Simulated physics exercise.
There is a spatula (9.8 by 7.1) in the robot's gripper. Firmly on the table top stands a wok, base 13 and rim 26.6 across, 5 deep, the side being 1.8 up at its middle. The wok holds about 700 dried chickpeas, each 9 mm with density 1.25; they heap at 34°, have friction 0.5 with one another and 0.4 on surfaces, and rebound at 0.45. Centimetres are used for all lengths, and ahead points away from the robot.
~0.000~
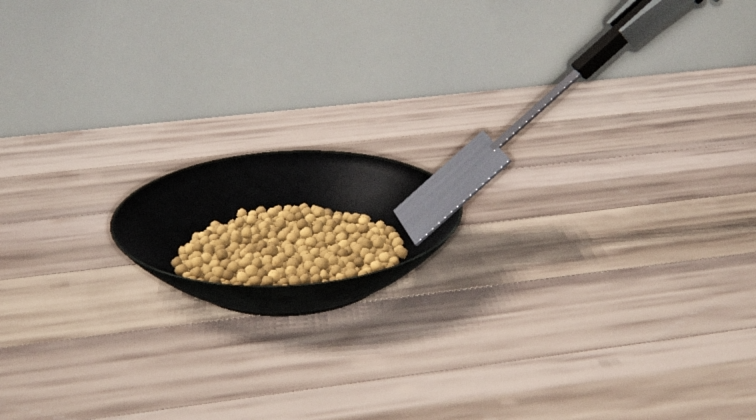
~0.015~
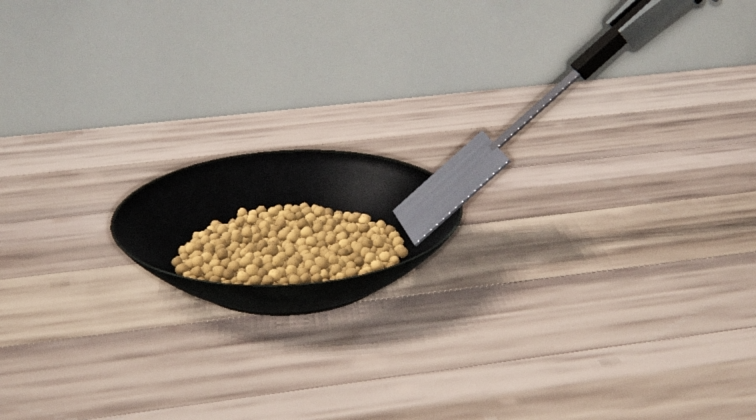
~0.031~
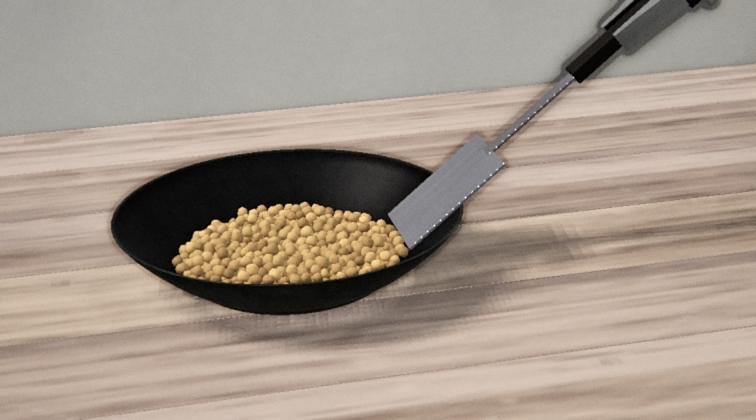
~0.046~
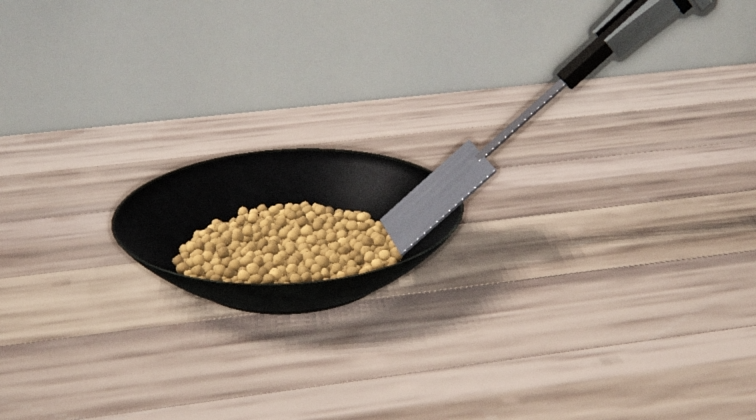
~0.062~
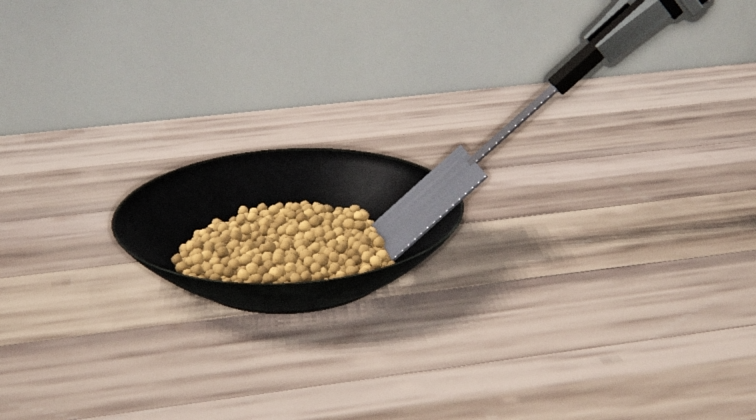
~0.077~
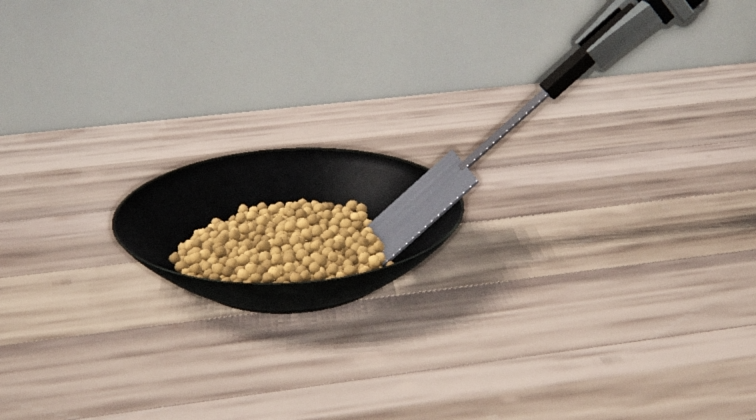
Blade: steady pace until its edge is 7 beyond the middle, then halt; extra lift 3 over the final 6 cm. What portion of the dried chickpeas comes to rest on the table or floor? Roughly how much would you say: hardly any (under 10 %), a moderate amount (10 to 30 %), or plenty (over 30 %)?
I'd say hardly any.
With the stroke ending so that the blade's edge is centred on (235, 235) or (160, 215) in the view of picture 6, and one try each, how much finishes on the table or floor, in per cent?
The two tries give near 0 and near 15 in a hundred.
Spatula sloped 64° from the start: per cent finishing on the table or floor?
Estimate: Approx. 0 %.
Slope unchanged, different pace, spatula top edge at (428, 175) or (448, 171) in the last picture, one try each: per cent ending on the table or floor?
Estimates: About 15 %, about 5 %.
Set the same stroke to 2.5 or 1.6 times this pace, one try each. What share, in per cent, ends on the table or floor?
Some 20 per cent, then some 10 per cent, on the table or floor.
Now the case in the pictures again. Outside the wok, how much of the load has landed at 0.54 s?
0 per cent.
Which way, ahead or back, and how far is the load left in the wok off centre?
Roughly 4.0 cm ahead.
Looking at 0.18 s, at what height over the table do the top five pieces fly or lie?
About 4 cm.
After 0.18 s, sloping 39°, highest piece 4 above the table; 704 in the wok.
After 0.29 s, sloping 39°, highest piece 5 above the table; 704 in the wok.
After 0.54 s, sloping 39°, highest piece 6 above the table; 704 in the wok.
After 1.59 s, sloping 39°, highest piece 5 above the table; 704 in the wok.
In the end, 704 in the wok. That is 0 % on the table or floor.
